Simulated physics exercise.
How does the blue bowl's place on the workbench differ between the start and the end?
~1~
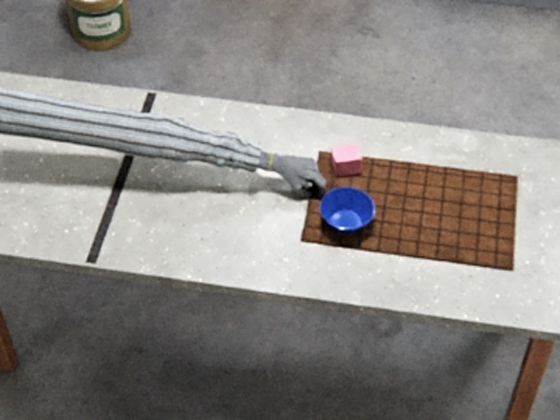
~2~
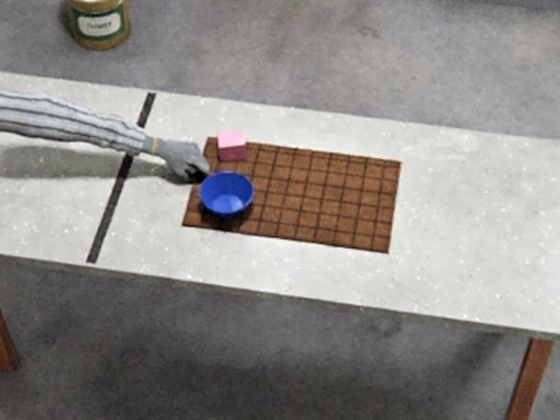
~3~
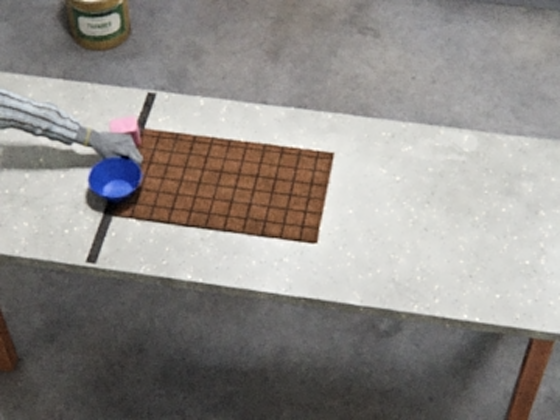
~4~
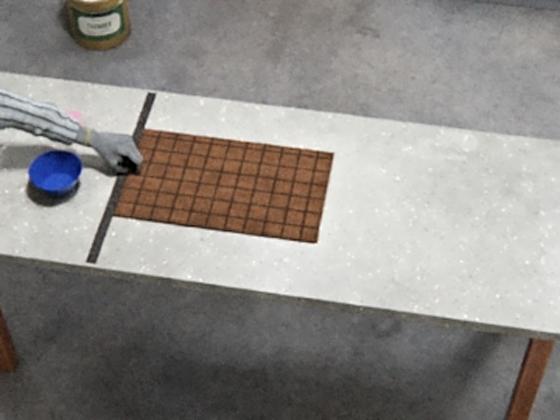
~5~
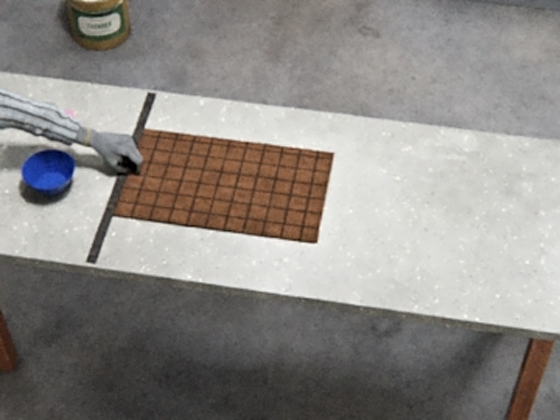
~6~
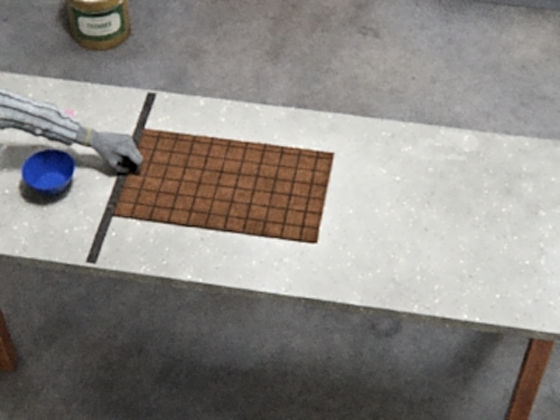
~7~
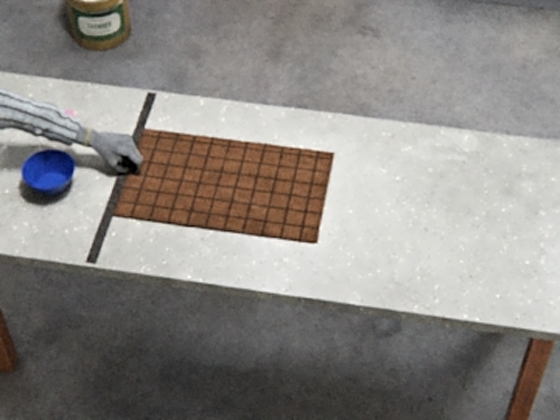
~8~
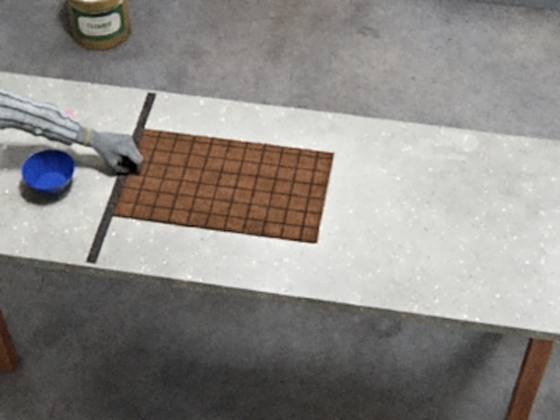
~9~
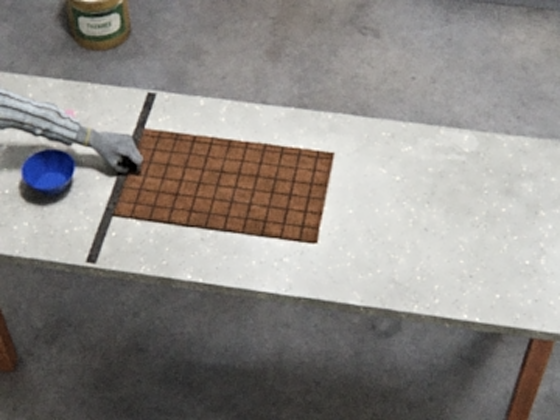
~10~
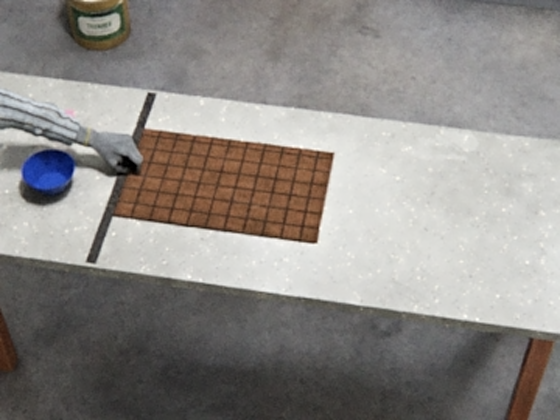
At the start the blue bowl sits on the brown cloth, well to the right of the dark tape. At the end it rests on the bare bench to the left of the tape, clear of the cloth.
Brown cloth pulled left by a gloved hand, stopping at the dark tape as the blue bowl and pink block slide off.
